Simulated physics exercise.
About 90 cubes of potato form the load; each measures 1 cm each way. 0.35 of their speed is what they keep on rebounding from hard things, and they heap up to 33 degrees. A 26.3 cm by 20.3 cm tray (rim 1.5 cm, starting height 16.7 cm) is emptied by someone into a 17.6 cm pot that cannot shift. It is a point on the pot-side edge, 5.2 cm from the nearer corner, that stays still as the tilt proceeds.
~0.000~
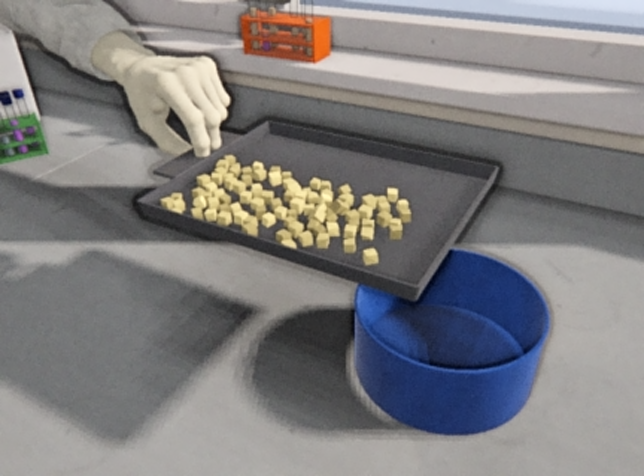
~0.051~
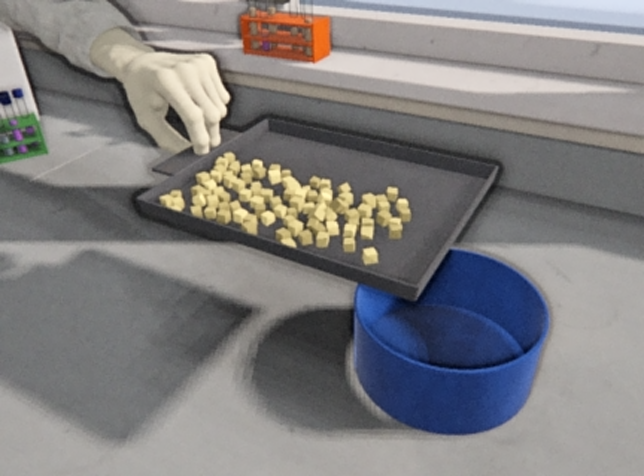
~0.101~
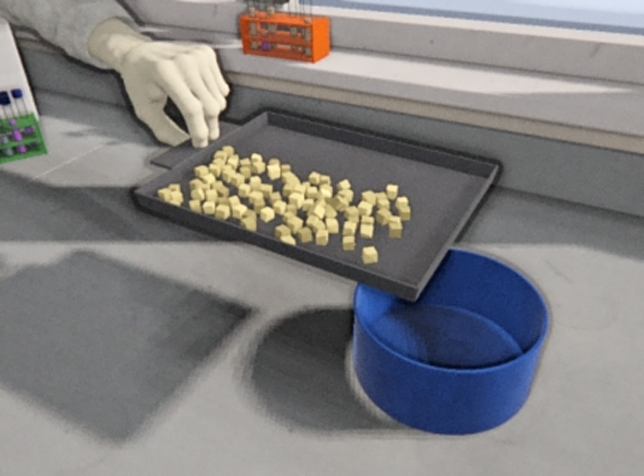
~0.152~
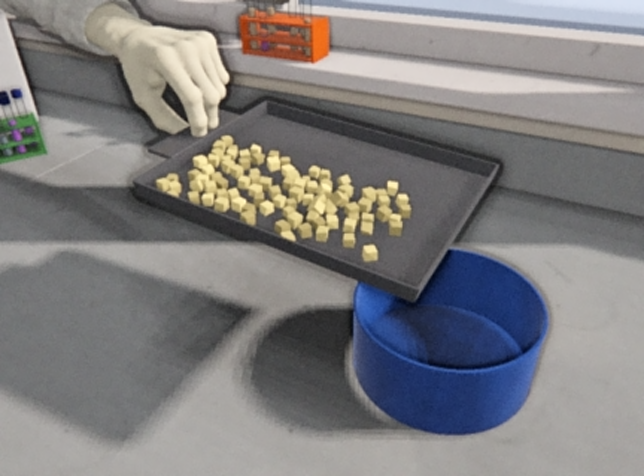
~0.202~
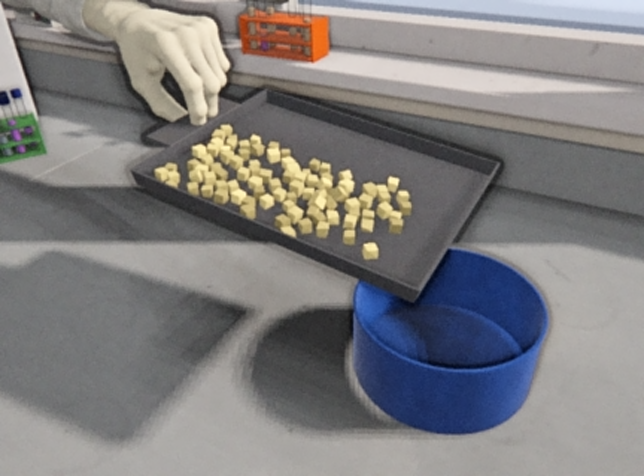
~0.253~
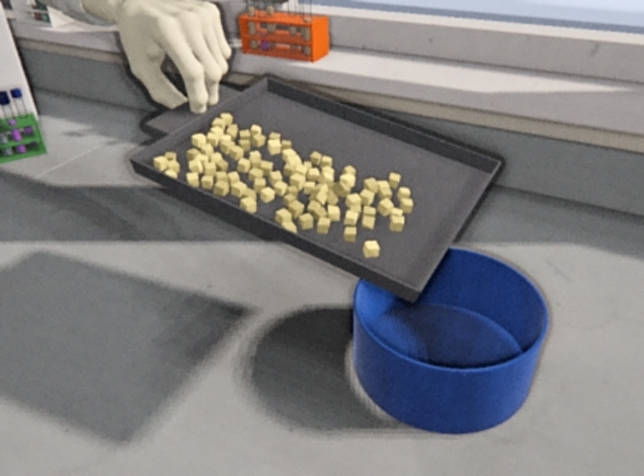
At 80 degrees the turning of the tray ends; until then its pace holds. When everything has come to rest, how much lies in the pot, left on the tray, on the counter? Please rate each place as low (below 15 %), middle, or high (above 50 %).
Pot: Low, tray: High, counter: Middle.
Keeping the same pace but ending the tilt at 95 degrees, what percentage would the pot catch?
The pot would get around 30 per cent.
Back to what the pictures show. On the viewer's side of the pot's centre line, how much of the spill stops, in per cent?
About 100 per cent.
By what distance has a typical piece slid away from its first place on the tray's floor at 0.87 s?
By then it sits near 6 cm from where it began.
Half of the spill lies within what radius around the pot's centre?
About 22 cm from the centre.
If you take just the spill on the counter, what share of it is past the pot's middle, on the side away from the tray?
Share past the middle: Roughly 100 percent.
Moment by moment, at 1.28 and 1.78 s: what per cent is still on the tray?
First 65, then 65.
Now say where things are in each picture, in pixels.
Tray tilt 0 degrees, front corners at (142, 200) and (416, 284); middle of the pieces at (277, 206); pot at (449, 301), in the first frame.
Tray tilt 1 degrees, front corners at (141, 197) and (416, 284); middle of the pieces at (276, 204), in the second frame.
Tray tilt 2 degrees, front corners at (139, 191) and (416, 285); middle of the pieces at (275, 200), in the third frame.
Tray tilt 5 degrees, front corners at (137, 180) and (416, 286), lowest corner right front; middle of the pieces at (275, 193), in the fourth frame.
Tray tilt 8 degrees, front corners at (135, 169) and (417, 286), lowest corner right front; middle of the pieces at (275, 186), in the fifth frame.
Tray tilt 10 degrees, front corners at (134, 158) and (418, 287), lowest corner right front; middle of the pieces at (276, 179); pot at (448, 300). The tray's pace is about 55 degrees a second, in the sixth frame.
After 0.87 s, tilt 43 degrees; the tray holds 100 %, the pot 0 %.
Then, at 1.28 s, tilt 65 degrees; the tray holds 65 %, the pot 0 %.
After 1.78 s, tilt 80 degrees; the tray holds 65 %, the pot 0 %.
At rest (2.6 s), pot 0 %, tray 65 %, counter 35 %.
